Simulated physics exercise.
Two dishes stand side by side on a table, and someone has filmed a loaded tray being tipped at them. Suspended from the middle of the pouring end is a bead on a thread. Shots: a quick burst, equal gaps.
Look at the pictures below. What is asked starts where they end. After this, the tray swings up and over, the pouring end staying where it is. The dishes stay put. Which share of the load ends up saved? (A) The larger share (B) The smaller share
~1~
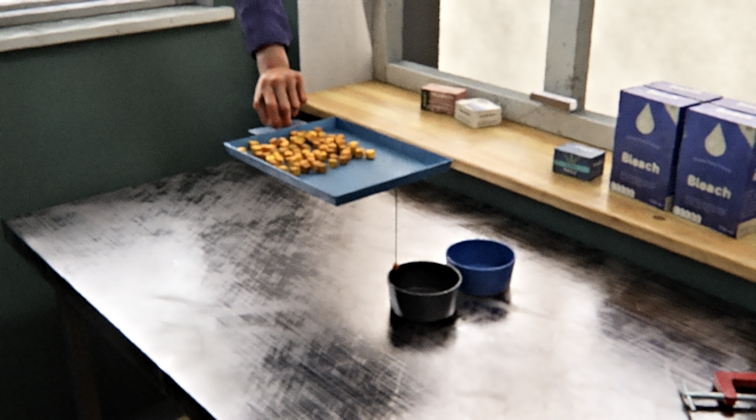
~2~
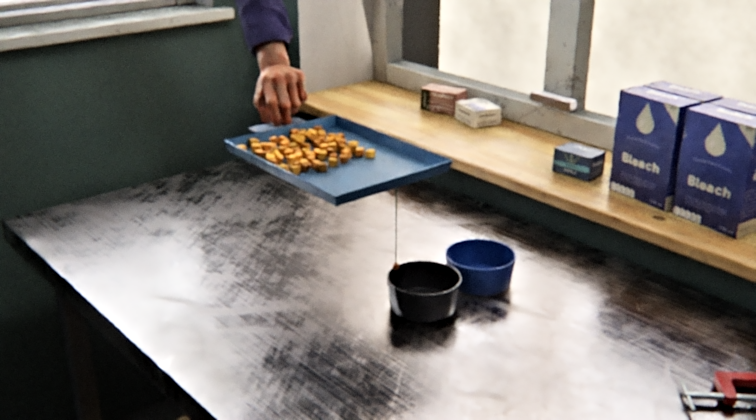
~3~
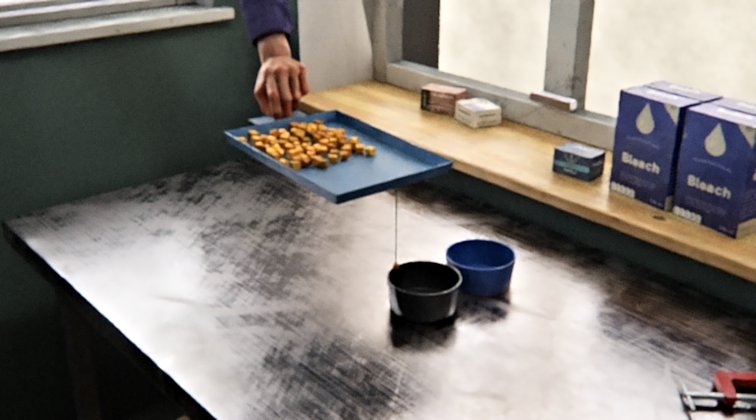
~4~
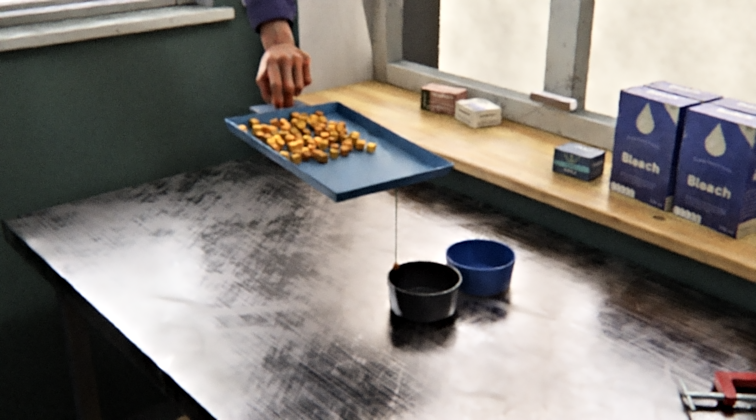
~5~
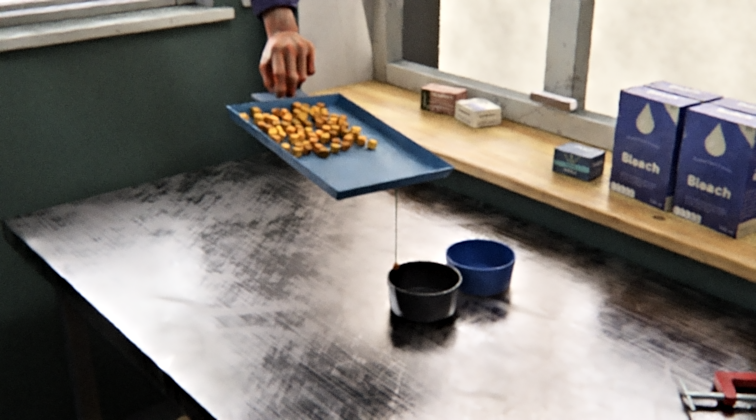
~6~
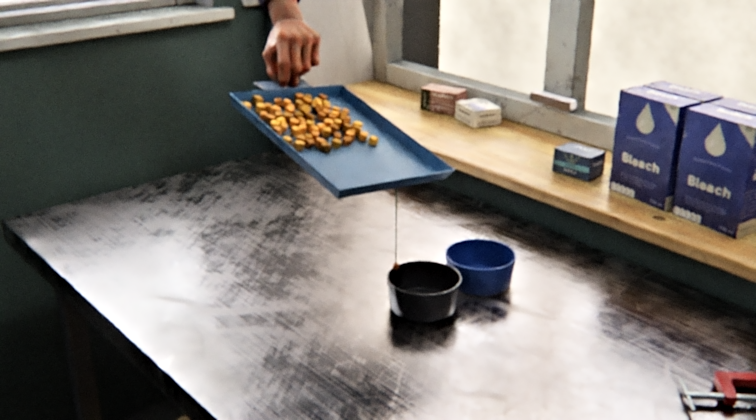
The answer is A.
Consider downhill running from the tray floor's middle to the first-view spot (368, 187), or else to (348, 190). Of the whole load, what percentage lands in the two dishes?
I'd say roughly 10 percent with the first slope, 0 percent with the other.
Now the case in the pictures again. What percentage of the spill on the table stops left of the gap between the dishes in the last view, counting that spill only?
Roughly 40 %.
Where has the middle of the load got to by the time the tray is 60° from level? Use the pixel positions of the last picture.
The load is centred about (422, 166).
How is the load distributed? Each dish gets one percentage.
Split in per cent - left dish 40, right dish 40.
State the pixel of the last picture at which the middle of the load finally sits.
Once nothing moves, the middle sits near (445, 294).
Soon, tray tipped steeply; most on the tray; a small part in the air.
A while on, tray tipped right over; about a quarter on the tray; about a quarter in the left dish; about a quarter in the right dish; a small part outside both; about a quarter in the air.
Towards the end, tray tipped past a quarter turn; about a third in the left dish; about a third in the right dish; about a quarter outside both.
Finally, tray tipped past a quarter turn; about a third in the left dish; about a third in the right dish; about a quarter outside both.
